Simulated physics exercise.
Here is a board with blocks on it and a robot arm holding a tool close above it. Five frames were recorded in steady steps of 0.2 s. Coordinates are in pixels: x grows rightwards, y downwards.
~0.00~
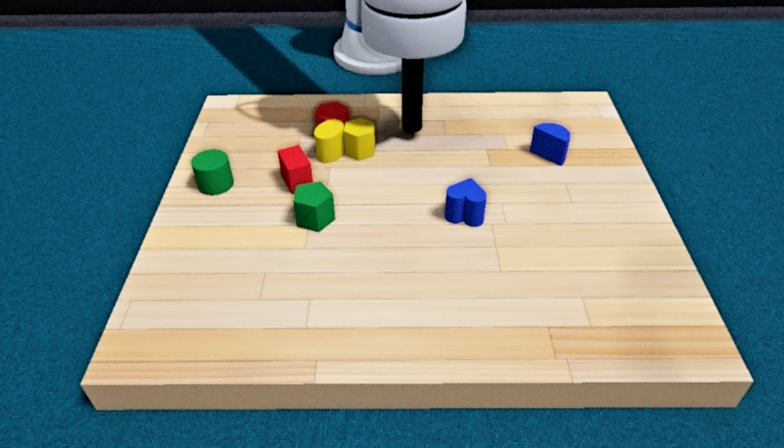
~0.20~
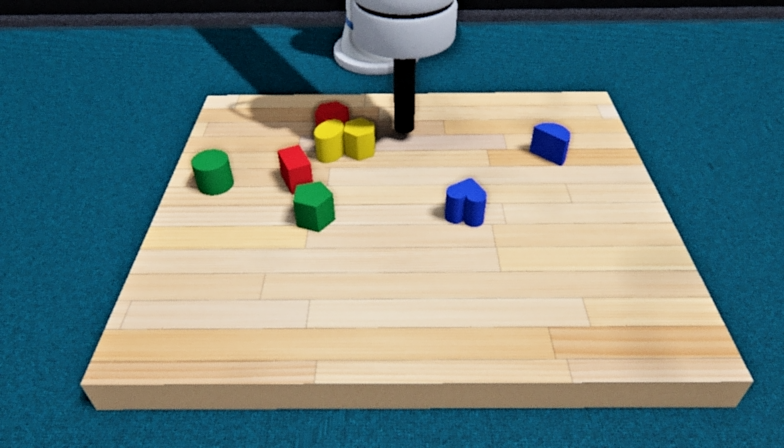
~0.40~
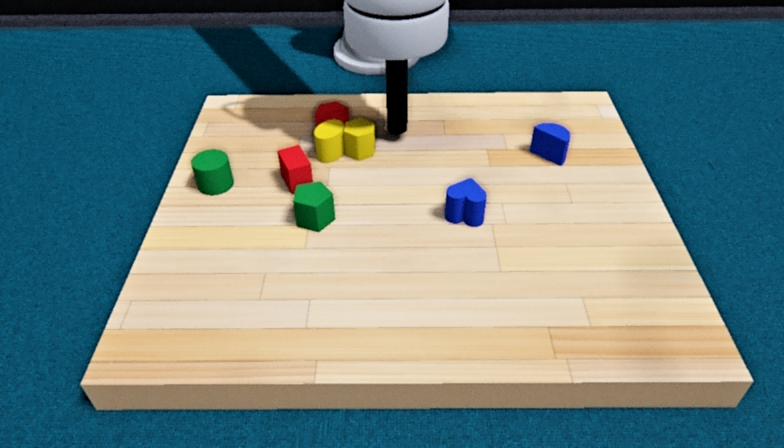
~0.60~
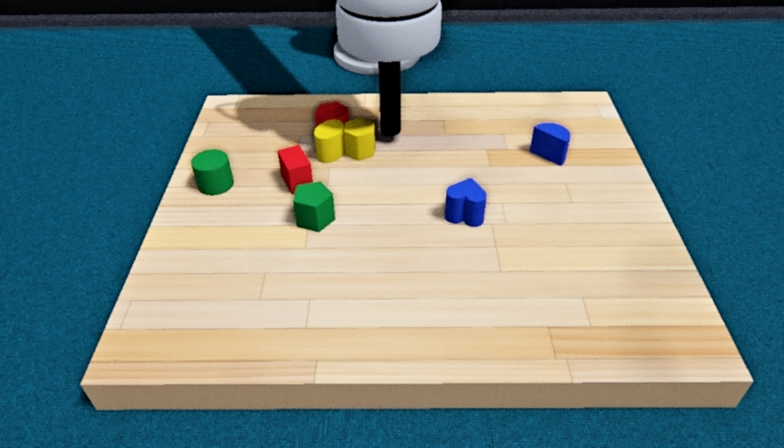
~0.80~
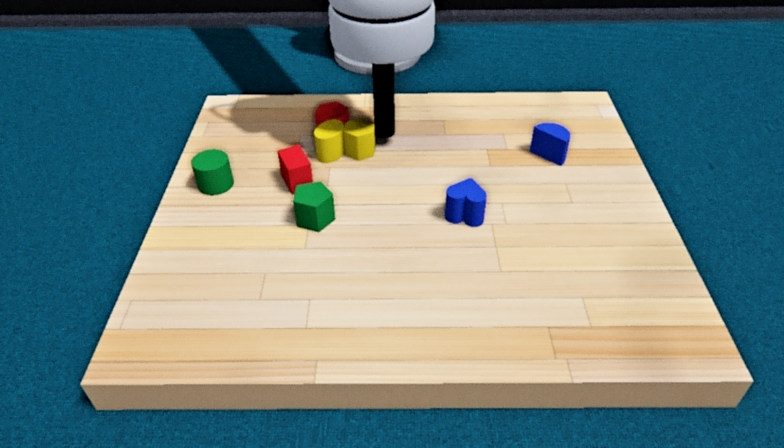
A white robot arm holds a black tool over the far side of a pale wooden board on a teal surface, seen from the front and above. Two touching yellow blocks sit beside red ones at the upper left, with green blocks nearby and two blue blocks to the right. The tool slides slowly a short way left toward the yellow pair, while the blocks and camera stay still.
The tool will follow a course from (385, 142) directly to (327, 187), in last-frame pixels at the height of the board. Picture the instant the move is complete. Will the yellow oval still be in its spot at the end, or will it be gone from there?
Shifted out of place.
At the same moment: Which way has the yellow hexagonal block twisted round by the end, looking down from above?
From above, the turn goes clockwise.
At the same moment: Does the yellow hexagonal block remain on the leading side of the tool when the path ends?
Final answer: No.
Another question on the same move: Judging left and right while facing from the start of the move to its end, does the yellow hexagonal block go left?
That would be a no.
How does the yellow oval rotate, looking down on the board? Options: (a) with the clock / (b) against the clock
a.
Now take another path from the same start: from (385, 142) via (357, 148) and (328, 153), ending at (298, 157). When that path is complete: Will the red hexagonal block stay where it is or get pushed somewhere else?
When the path is over, the red hexagonal block is still on its spot.
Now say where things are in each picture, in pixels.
Tool tip (412, 128); block tops, red rectangle (294, 156); yellow oval (329, 128); yellow hexagonal block (359, 126), in the first frame.
Tool (404, 128); blocks unchanged, in the second frame.
Tool (397, 129); blocks unchanged, in the third frame.
Tool (391, 131); blocks unchanged, in the fourth frame.
Tool (385, 133); red rectangle (294, 156); yellow oval (329, 128); yellow hexagonal block (359, 126), in the fifth frame.
On the path given first. One third of the way, tool (367, 147); yellow oval (314, 129), turned 20° clockwise; yellow hexagonal block (340, 135), turned 30° clockwise.
Two thirds of the way, tool (347, 162); yellow oval (309, 128), turned 30° clockwise; yellow hexagonal block (320, 143), turned 75° clockwise.
At the end, tool (326, 178); red rectangle in place; yellow oval (309, 128), turned 30° clockwise; yellow hexagonal block (315, 144), turned 95° clockwise.
